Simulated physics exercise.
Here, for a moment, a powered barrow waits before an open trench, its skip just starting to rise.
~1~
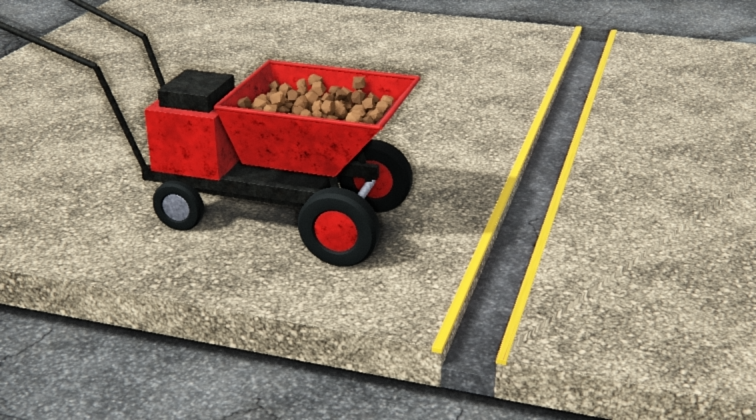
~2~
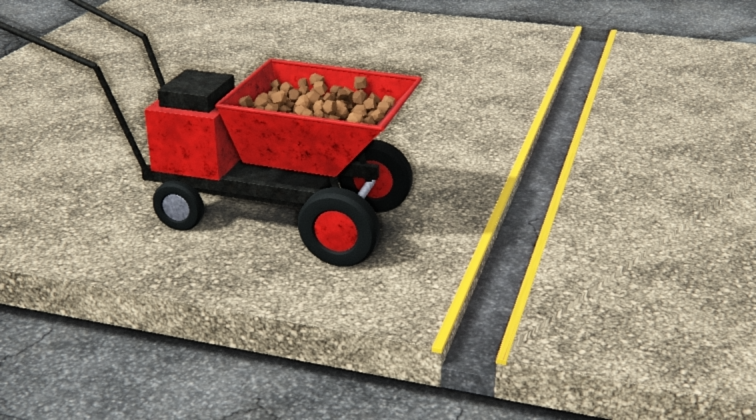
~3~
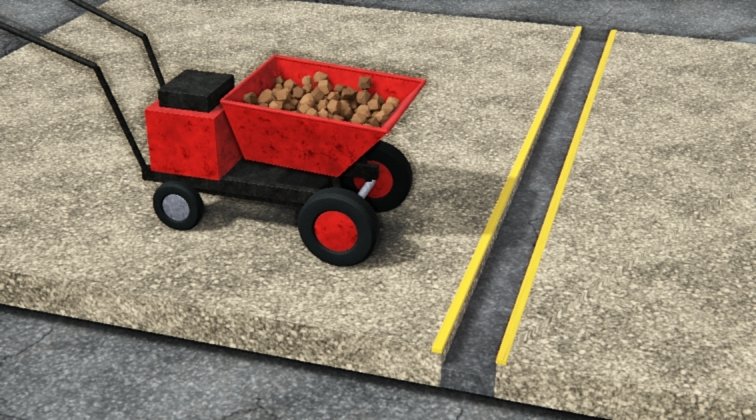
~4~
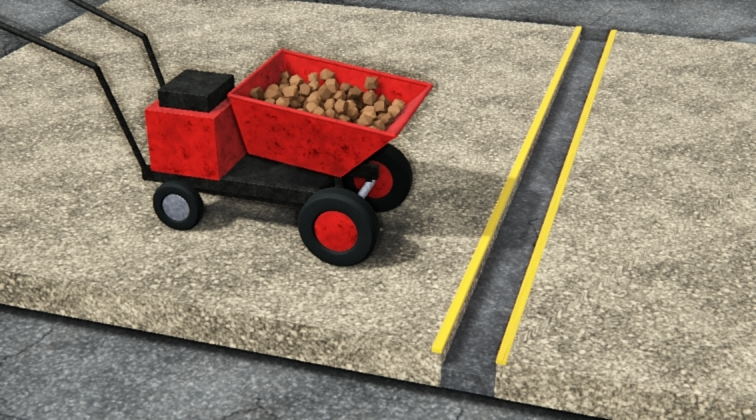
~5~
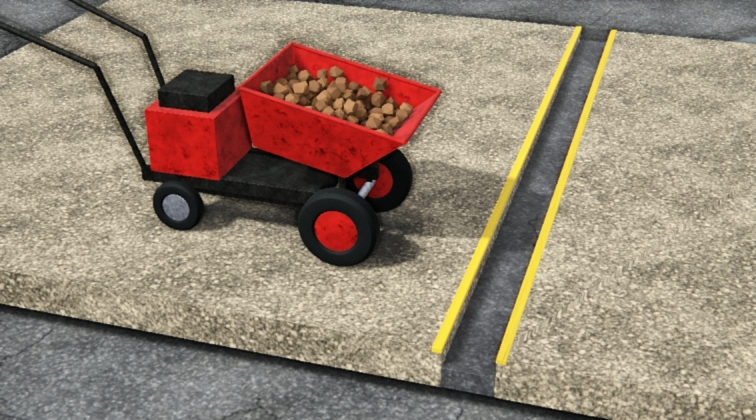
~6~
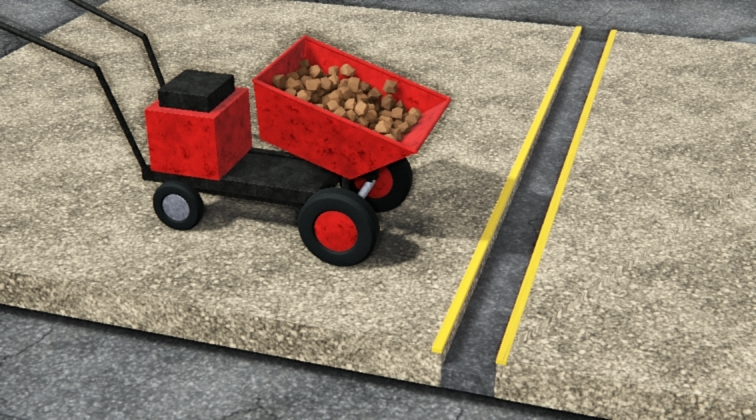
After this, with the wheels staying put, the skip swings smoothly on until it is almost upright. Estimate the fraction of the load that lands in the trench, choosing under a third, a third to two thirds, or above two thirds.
I predict a trench share from a third through two thirds.
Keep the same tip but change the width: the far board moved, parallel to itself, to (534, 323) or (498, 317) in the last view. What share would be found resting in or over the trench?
The first try comes to close to 70 per cent, the next to 40 per cent.
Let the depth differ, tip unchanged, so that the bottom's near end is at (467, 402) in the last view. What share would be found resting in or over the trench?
Around 80 percent.
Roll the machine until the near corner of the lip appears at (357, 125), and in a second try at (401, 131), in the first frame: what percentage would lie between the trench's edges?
Close to 50 in a hundred, and close to 40 in a hundred.
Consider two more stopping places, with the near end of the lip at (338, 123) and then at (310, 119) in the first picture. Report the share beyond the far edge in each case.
About 0 percent at the first place and about 0 percent at the second.
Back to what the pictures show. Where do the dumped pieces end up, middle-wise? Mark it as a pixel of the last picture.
(511, 256).
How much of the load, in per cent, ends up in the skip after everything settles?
About 30 %.
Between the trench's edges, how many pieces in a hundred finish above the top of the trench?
Roughly 35 percent.
Soon after the last picture, skip tipped steeply; all in the skip.
A little later, skip tipped right over; about two thirds in the skip; a stray few short of the trench; about a third in or heaped over the trench; a stray few beyond it; a stray few falling.
Later still, skip tipped right over; about a third in the skip; a stray few short of the trench; about half in or heaped over the trench; a small part beyond it.
At rest, skip tipped right over; about a third in the skip; a stray few short of the trench; about half in or heaped over the trench; a small part beyond it.
